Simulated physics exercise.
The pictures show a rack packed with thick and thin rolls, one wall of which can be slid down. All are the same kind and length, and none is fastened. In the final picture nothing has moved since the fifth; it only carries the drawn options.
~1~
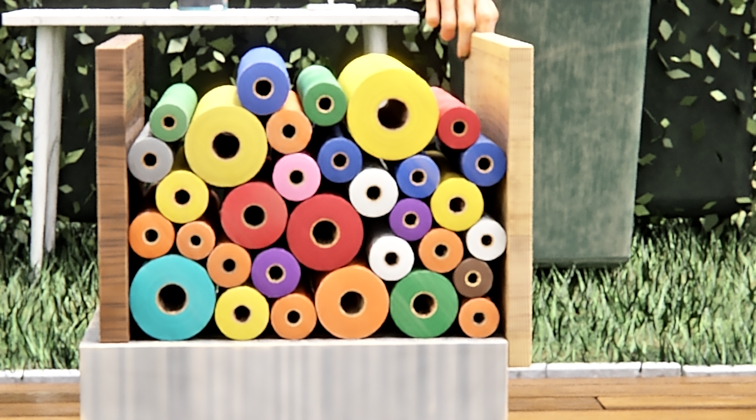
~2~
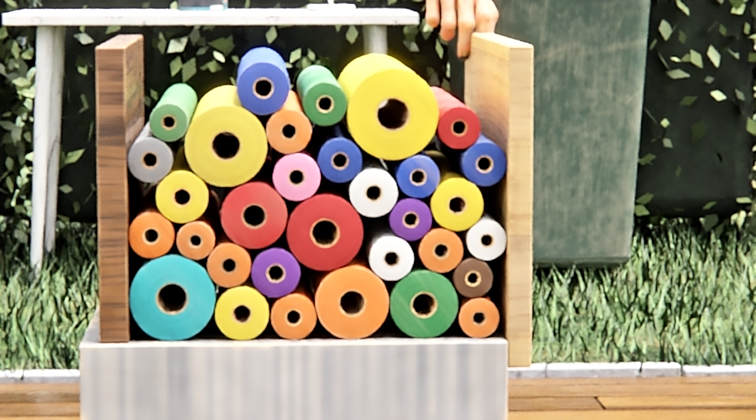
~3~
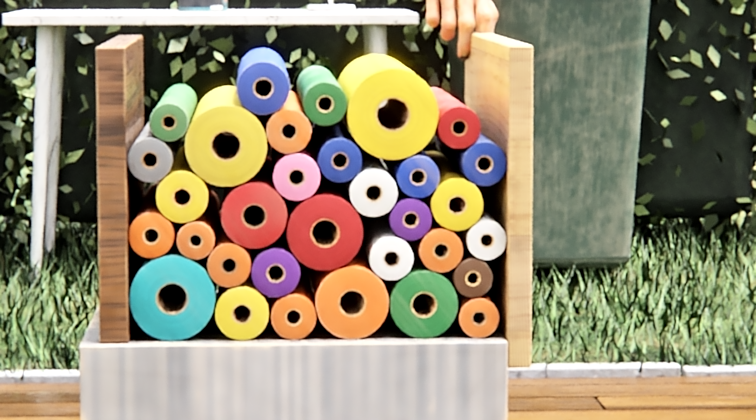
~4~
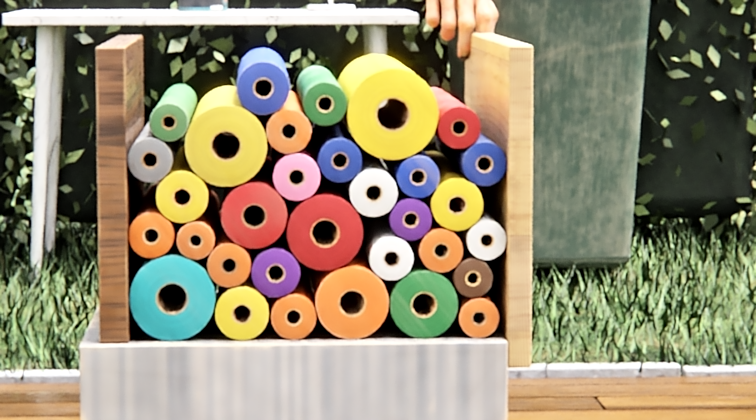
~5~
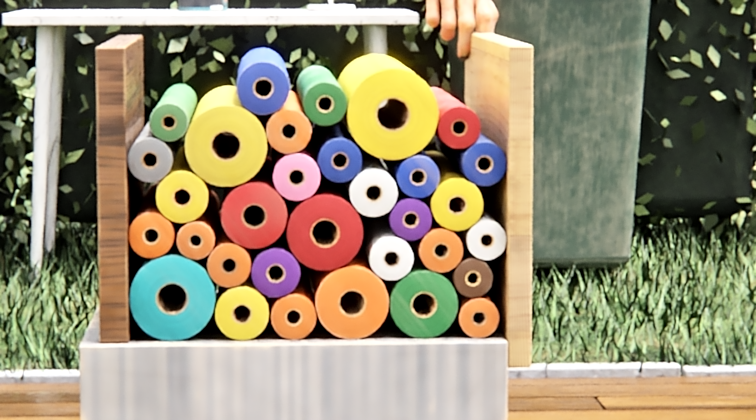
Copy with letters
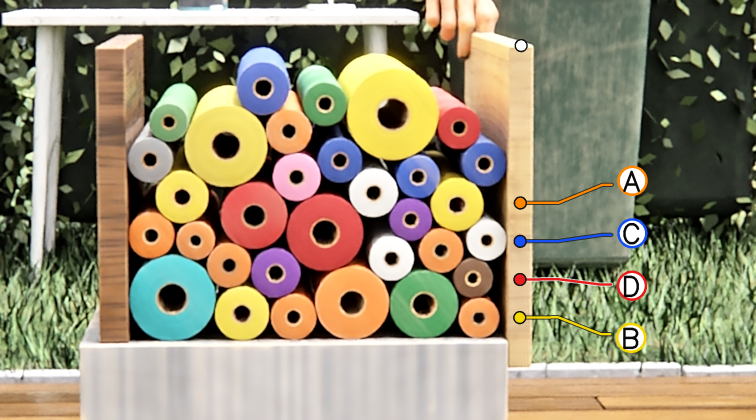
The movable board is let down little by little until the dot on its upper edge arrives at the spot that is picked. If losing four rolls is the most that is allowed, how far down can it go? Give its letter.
Mark C is as low as it can go.
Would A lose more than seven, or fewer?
It loses fewer than seven.
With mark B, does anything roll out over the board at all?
Yes, at B.
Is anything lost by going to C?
Yes, at C.
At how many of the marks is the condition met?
Two of the four.
On the marked copy, A at (521, 203); B at (520, 318); C at (521, 241); D at (520, 280); the white dot at (522, 46).
With C. Early on, top of the board (508, 133).
Further on, top of the board (507, 232).
At the end, top of the board (507, 240), two out over the board.
As for the rest, A none out over the board; B more than four out over the board; D more than four out over the board.
